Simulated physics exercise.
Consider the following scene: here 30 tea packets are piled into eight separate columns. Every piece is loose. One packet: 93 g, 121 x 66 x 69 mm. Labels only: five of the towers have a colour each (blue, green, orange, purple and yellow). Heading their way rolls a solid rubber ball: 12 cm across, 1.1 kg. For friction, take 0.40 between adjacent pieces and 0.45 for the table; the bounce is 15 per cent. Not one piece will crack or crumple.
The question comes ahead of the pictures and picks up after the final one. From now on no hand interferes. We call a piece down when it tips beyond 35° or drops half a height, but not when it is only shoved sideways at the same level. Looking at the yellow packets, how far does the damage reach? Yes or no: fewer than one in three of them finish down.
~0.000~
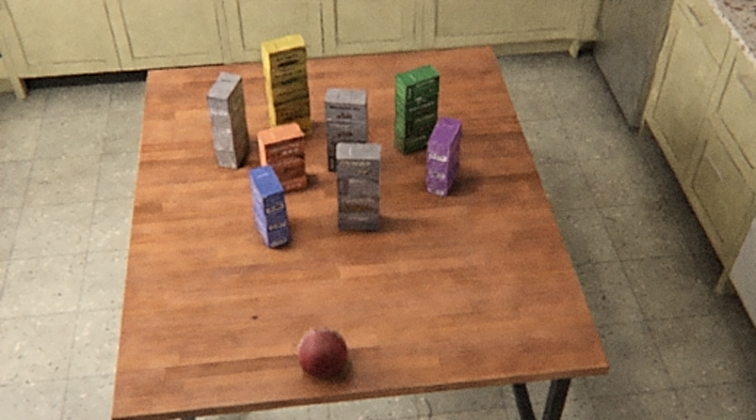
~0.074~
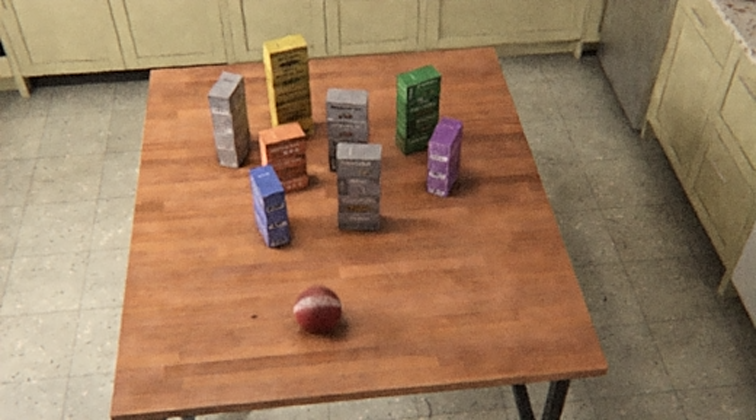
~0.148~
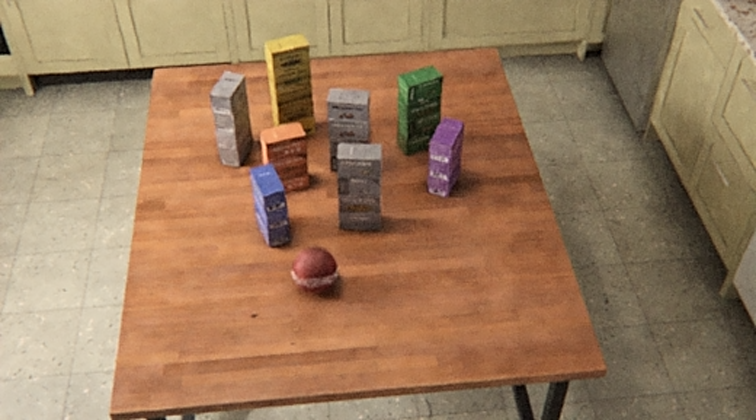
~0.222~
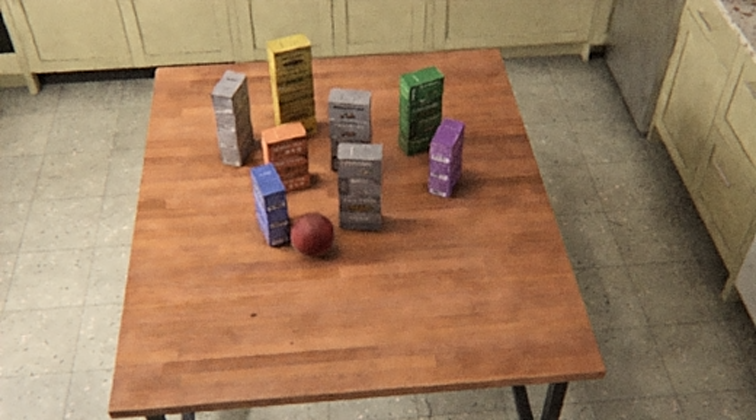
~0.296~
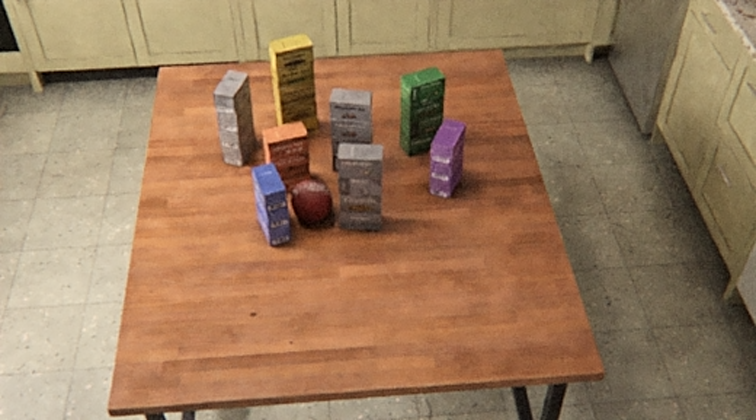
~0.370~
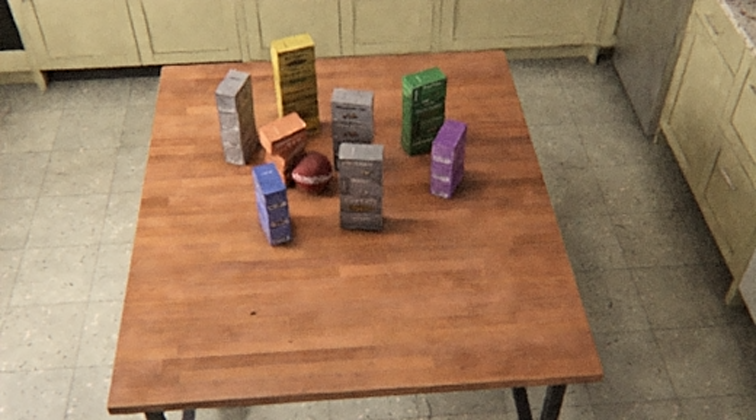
No.
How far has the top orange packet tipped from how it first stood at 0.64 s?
Angle at that time, about 20 degrees.
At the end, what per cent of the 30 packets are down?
Estimate: About 20% of them.
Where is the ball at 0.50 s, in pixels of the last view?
At about (313, 130).
After 0.50 s, ball still moving; none of the 5 yellow packets down (2 of 30 in all colours); top yellow packet unmoved; top orange packet 39° from how it stood.
After 0.64 s, ball still moving; none of the 5 yellow packets down (2 of 30 in all colours); top yellow packet 33° from how it stood, 29 mm lower; top orange packet 21° from how it stood, 12 cm lower.
After 0.92 s, ball still moving; 4 of the 5 yellow packets down (6 of 30 in all colours); top yellow packet on its side.
In the end (1.4 s), ball rolling away; 4 of the 5 yellow packets down (6 of 30 in all colours); top yellow packet upside down; top purple packet unmoved. That is 80 per cent. From the last view, middles, top yellow packet near (300, 173), top purple packet near (450, 142).
